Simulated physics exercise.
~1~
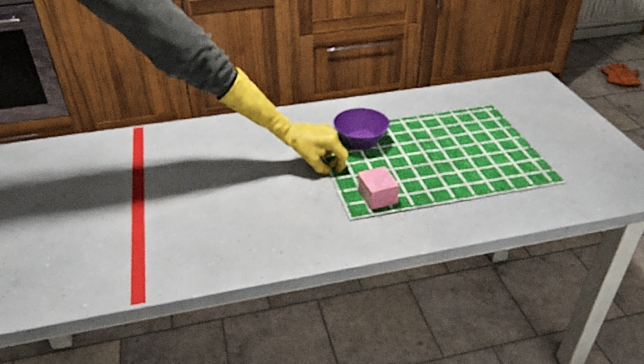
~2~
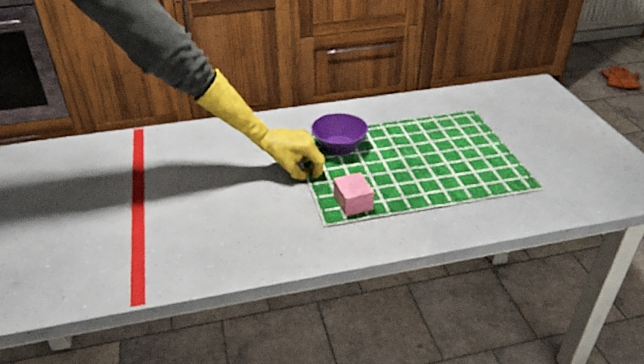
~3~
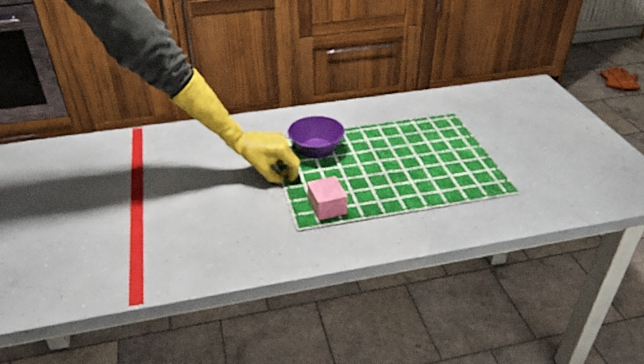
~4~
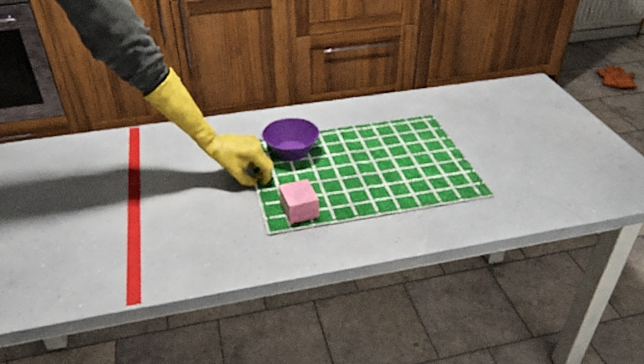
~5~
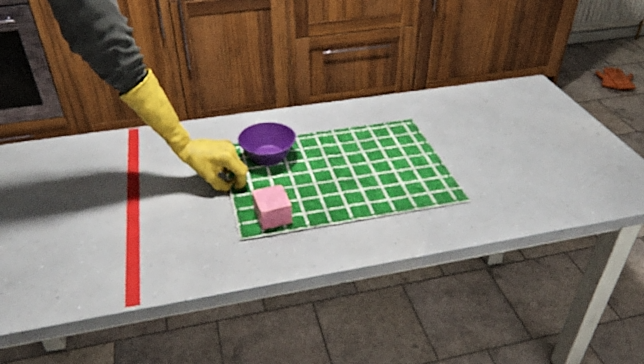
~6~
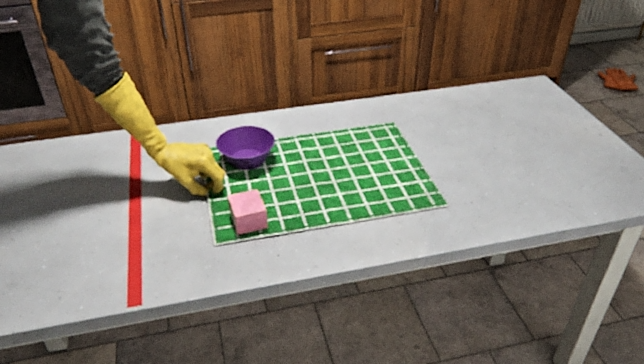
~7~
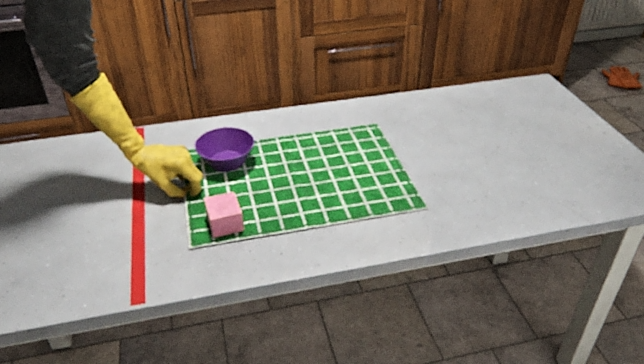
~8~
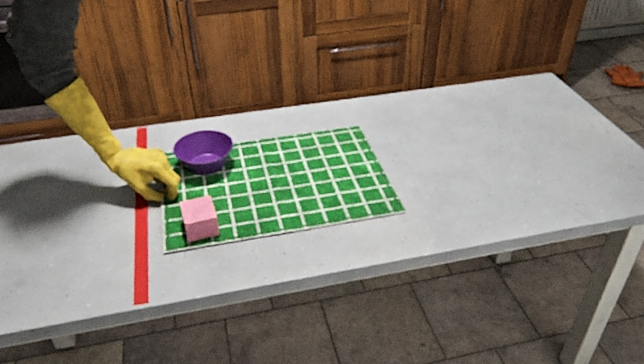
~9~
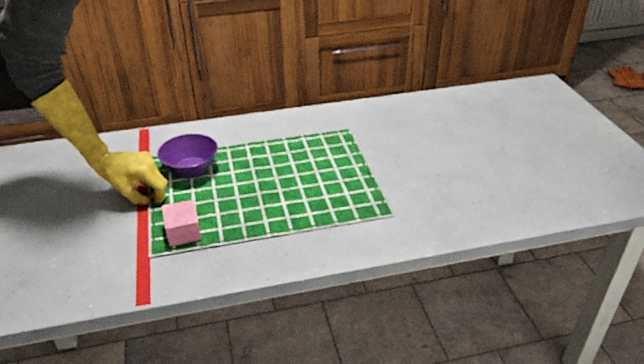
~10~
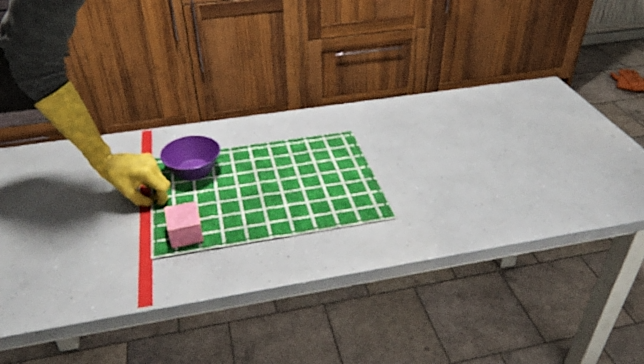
Yellow-gloved hand dragging a green checked cloth left along a table, bowl and block riding aboard, stopping at the red tape.
